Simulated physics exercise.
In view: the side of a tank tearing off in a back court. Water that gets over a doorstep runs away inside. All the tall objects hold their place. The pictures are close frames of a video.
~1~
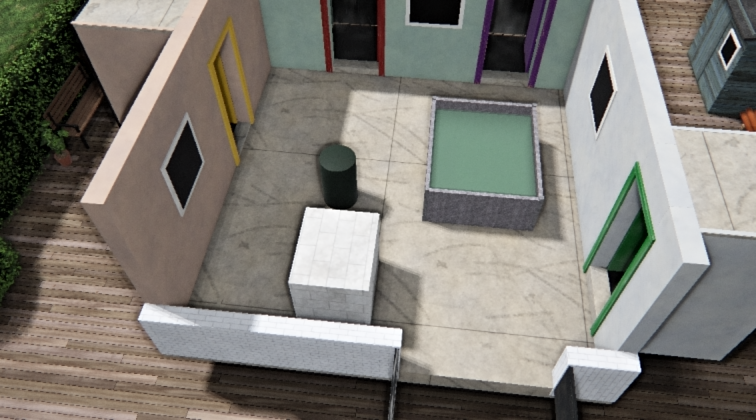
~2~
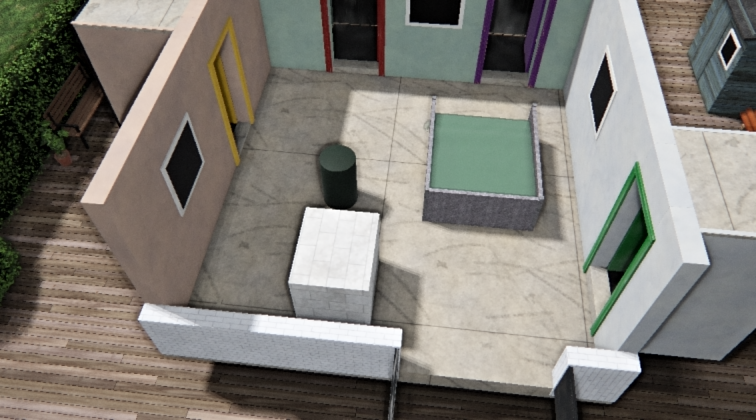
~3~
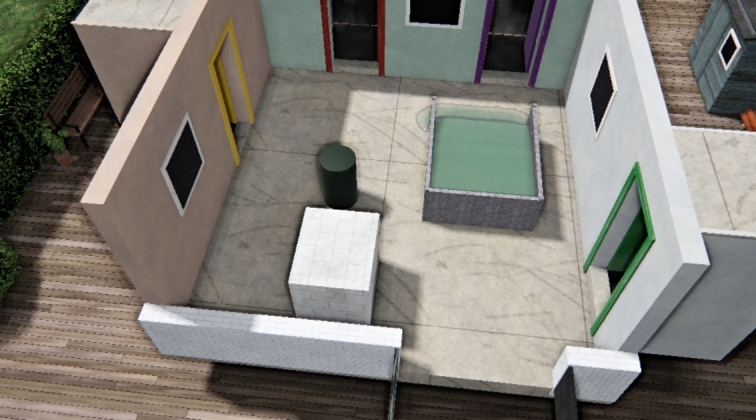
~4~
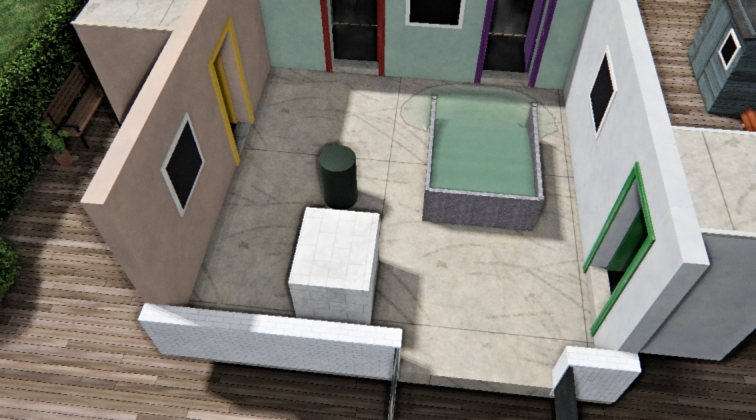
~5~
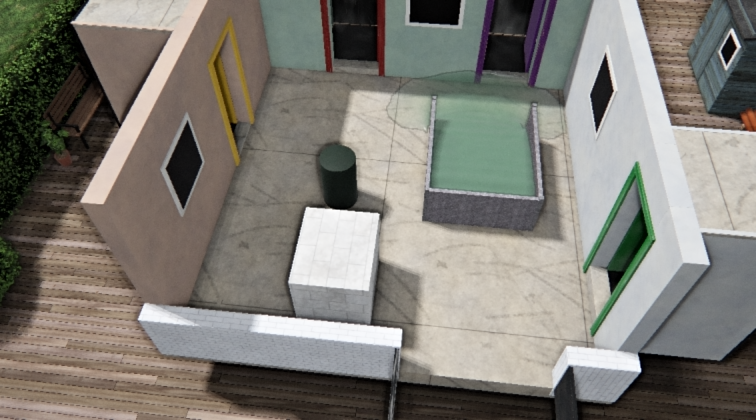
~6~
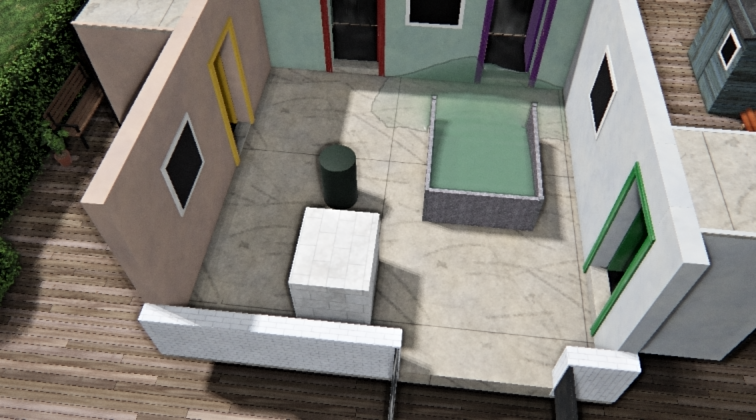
Walled back court with a stone tank losing its far side, green water pouring out and spreading toward the back wall.
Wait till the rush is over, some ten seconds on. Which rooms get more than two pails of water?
The yellow door lets in a lot; the purple door lets in a lot; the green door admits no more than that; the red door admits no more than that.
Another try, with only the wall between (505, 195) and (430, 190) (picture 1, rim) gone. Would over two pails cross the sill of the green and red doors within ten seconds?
Green door keeps below it; red door takes less.
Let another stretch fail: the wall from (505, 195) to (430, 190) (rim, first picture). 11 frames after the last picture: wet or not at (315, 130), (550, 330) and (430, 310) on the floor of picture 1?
As listed: Free of water, flooded, covered.
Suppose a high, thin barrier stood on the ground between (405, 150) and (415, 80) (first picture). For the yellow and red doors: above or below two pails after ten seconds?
Then: The yellow door takes less; the red door keeps below it.
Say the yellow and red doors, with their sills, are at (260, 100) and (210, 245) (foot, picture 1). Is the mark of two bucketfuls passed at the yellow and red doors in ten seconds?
In short: Yellow door is over, red door lets less in.
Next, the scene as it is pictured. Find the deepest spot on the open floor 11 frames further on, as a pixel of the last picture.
Around (561, 93).
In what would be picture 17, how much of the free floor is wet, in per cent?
Roughly 30 per cent.
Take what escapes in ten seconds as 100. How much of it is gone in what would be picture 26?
Some 55 per cent.
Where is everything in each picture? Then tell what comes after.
In the first frame, still water in the tank at (483, 149).
In the second frame, the front is at (427, 129), out from the gap on the tank's far side.
In the third frame, water pours out on the tank's far side and has run to (421, 119).
In the fourth frame, water pours out on the tank's far side and has run to (416, 98).
In the fifth frame, water pours out on the tank's far side and has run to (541, 89).
In the sixth frame, water pours out on the tank's far side and has run to (394, 78).
A moment on, water covers 15 % of the floor; the yellow door not reached, the purple door far over two buckets in, the green door not reached, the red door wet at the sill, nothing in.
Next, water covers 30 % of the floor; the yellow door not reached, the purple door far over two buckets in, the green door not reached, the red door wet at the sill, nothing in.
Then, water covers 55 % of the floor; the yellow door under two buckets in, the purple door far over two buckets in, the green door wet at the sill, nothing in, the red door wet at the sill, nothing in.
Later, water covers 80 % of the floor; the yellow door over two buckets in, the purple door far over two buckets in, the green door wet at the sill, nothing in, the red door wet at the sill, nothing in.
In the end, water covers 95 % of the floor; the yellow door over two buckets in, the purple door far over two buckets in, the green door wet at the sill, nothing in, the red door wet at the sill, nothing in.
